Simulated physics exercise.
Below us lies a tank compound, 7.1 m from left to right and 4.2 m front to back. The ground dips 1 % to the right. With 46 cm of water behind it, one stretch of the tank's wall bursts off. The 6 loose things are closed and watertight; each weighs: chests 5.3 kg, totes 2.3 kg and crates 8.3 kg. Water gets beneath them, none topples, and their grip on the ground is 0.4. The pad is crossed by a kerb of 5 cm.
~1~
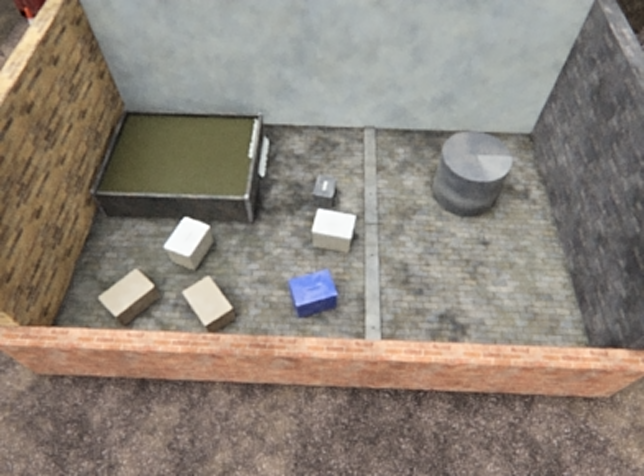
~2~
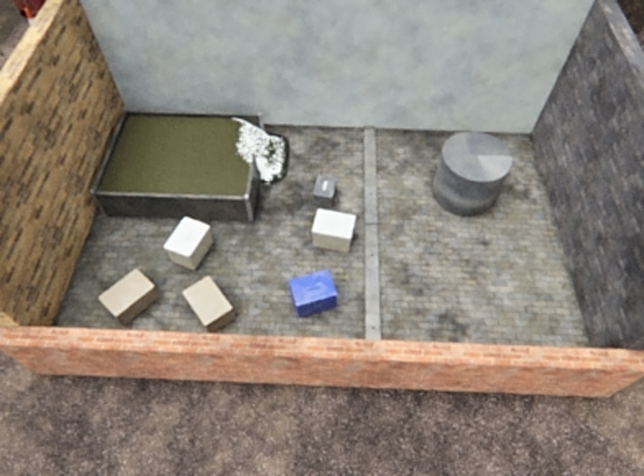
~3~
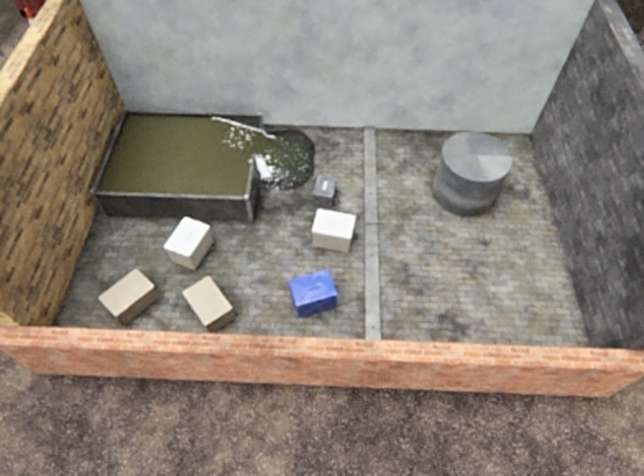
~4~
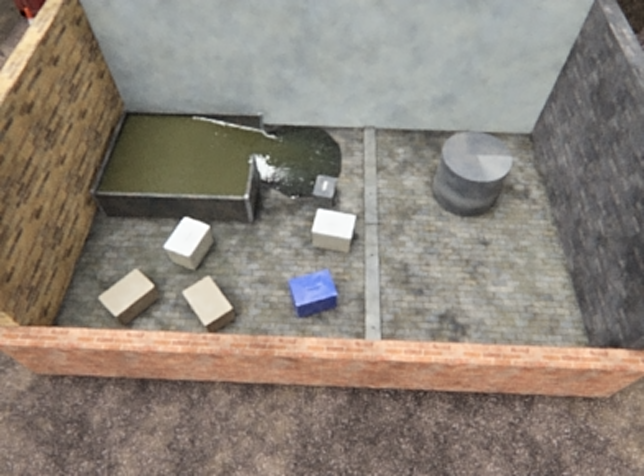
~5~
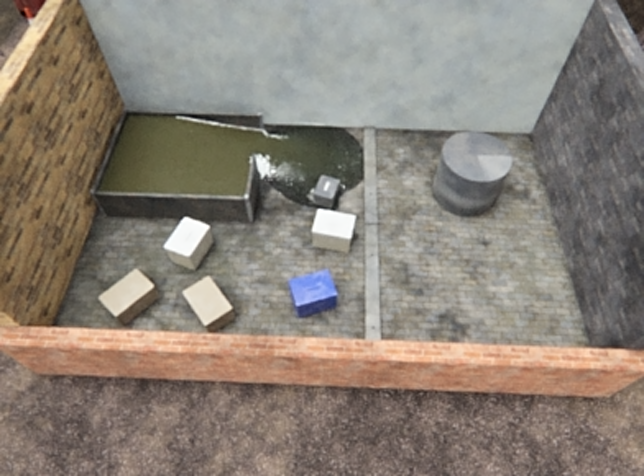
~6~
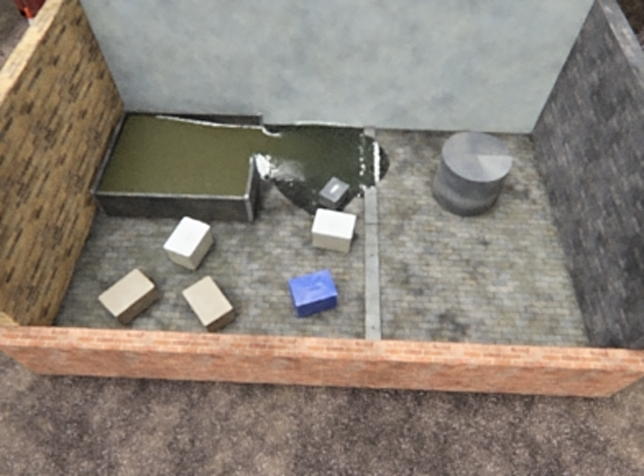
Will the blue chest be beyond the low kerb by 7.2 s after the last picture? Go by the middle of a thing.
Blue chest stays short.
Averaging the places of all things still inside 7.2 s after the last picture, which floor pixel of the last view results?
Around (226, 273).
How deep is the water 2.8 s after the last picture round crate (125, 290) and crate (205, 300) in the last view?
About 0 and 0 cm.
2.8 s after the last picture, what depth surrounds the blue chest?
About 1 cm.
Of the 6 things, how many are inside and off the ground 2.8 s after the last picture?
At that moment 1.
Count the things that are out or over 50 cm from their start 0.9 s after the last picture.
By then 1.
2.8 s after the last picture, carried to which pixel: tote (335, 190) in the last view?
Near (344, 222).
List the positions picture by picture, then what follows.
In the first picture, the blue chest at (312, 287) rests on the ground; 3.7 m2 under water; 0 of 6 have shifted.
In the second picture, the blue chest at (312, 287) rests on the ground; 4.2 m2 under water; 0 of 6 have shifted.
In the third picture, the blue chest at (312, 287), on the bottom; 4.7 m2 under water; 0 of 6 have shifted.
In the fourth picture, the blue chest at (312, 287) rests on the ground; water covers 5.4 m2; 0 of 6 have shifted.
In the fifth picture, the blue chest at (312, 287) rests on the ground; 6.1 m2 under water; 0 of 6 have shifted.
In the sixth picture, the blue chest at (312, 287) rests on the ground; 6.7 m2 under water; 1 of 6 have shifted.
Then, 0.9 s after the last picture the blue chest is near (312, 287), 0.0 m from its start, aground; 0 of 6 are over the mark; 1 afloat.
Then, 2.8 s after the last picture the blue chest is near (312, 287), 0.0 m from its start, aground; 0 of 6 are over the mark; 1 afloat.
Then, 4.8 s after the last picture the blue chest is near (312, 287), 0.0 m from its start, aground; 0 of 6 are over the mark; 1 afloat.
Then, 7.2 s after the last picture the blue chest is near (252, 279), 0.8 m from its start, afloat; 0 of 6 are over the mark; 2 afloat.
